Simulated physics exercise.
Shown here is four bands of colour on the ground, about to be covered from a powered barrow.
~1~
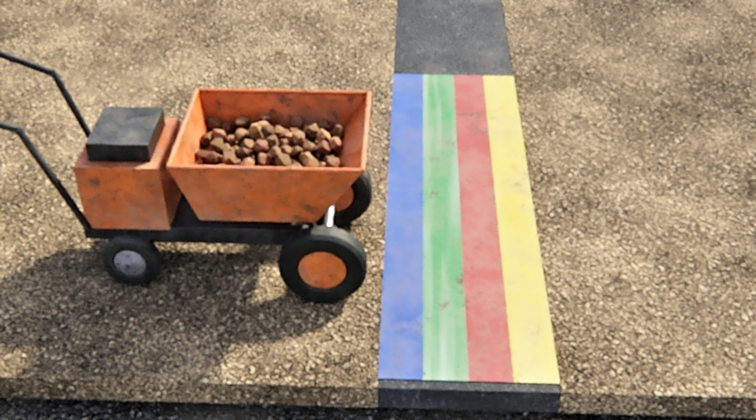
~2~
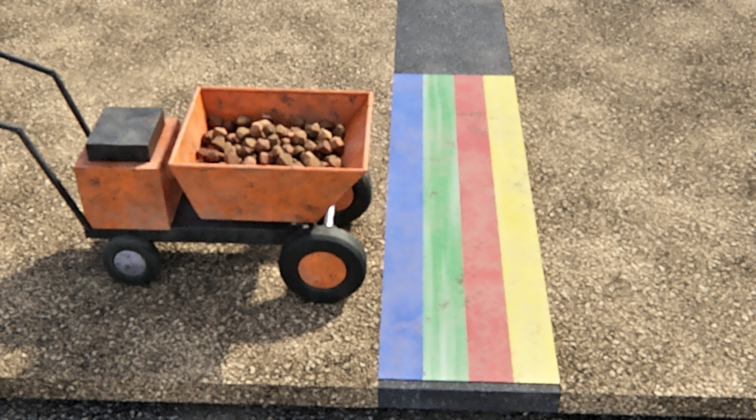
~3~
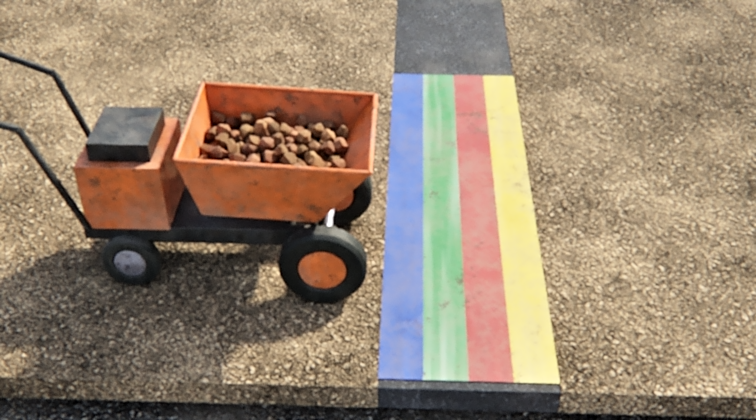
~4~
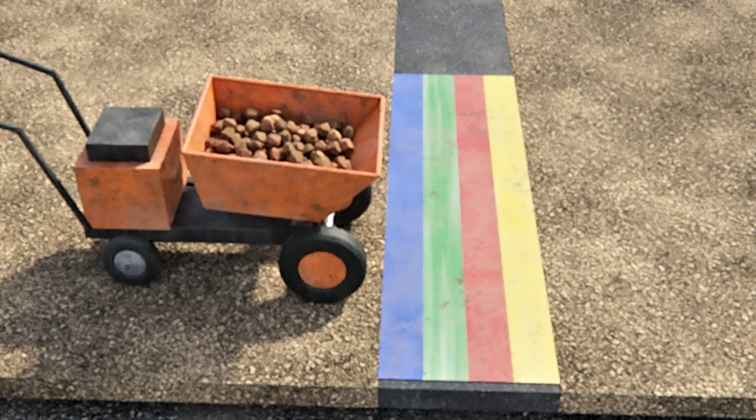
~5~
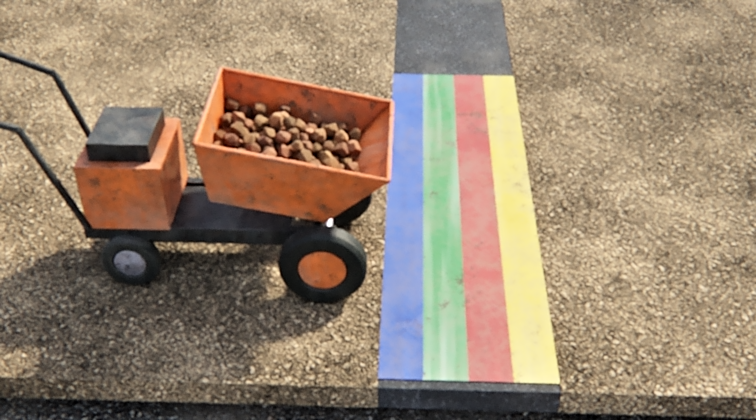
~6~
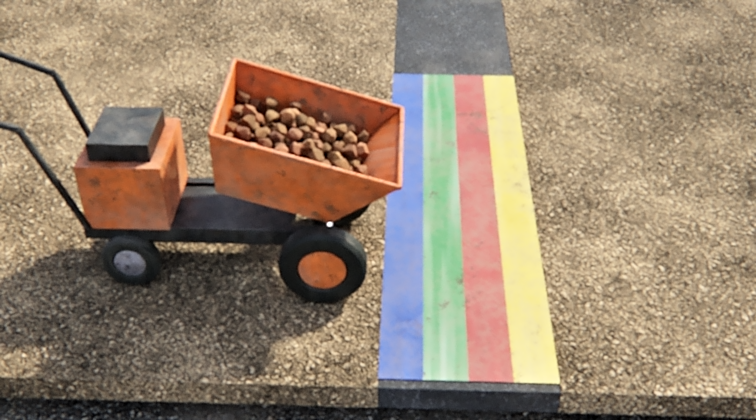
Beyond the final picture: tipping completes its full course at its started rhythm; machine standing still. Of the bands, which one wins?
The red band wins.
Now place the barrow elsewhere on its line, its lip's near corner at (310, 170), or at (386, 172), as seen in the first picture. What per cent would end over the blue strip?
About 20 per cent first, about 0 per cent second.
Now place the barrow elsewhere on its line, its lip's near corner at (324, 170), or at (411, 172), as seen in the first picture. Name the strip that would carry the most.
For the first spot it is the strip in green, for the second the yellow strip.
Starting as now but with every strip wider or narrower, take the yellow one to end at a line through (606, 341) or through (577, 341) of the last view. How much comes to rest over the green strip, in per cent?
Shares: Near 40 %; near 30 %.
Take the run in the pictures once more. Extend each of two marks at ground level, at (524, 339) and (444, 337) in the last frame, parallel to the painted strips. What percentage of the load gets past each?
Estimate: 20 %, then 80 %.
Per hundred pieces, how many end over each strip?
Blue strip about 0 per cent, green strip about 15 per cent, red strip about 35 per cent, yellow strip about 20 per cent.
Soon after the last picture, skip tipped steeply; all in the skip.
A little later, skip tipped steeply; nearly all in the skip; a stray few over the green strip; a small part over the red strip; a stray few over the yellow strip.
Later still, skip tipped right over; about a third in the skip; a small part over the green strip; about a quarter over the red strip; about a quarter over the yellow strip; a small part off the paint.
At rest, skip tipped right over; about a quarter in the skip; none over the blue strip; about a quarter over the green strip; about a third over the red strip; about a quarter over the yellow strip; a small part off the paint.
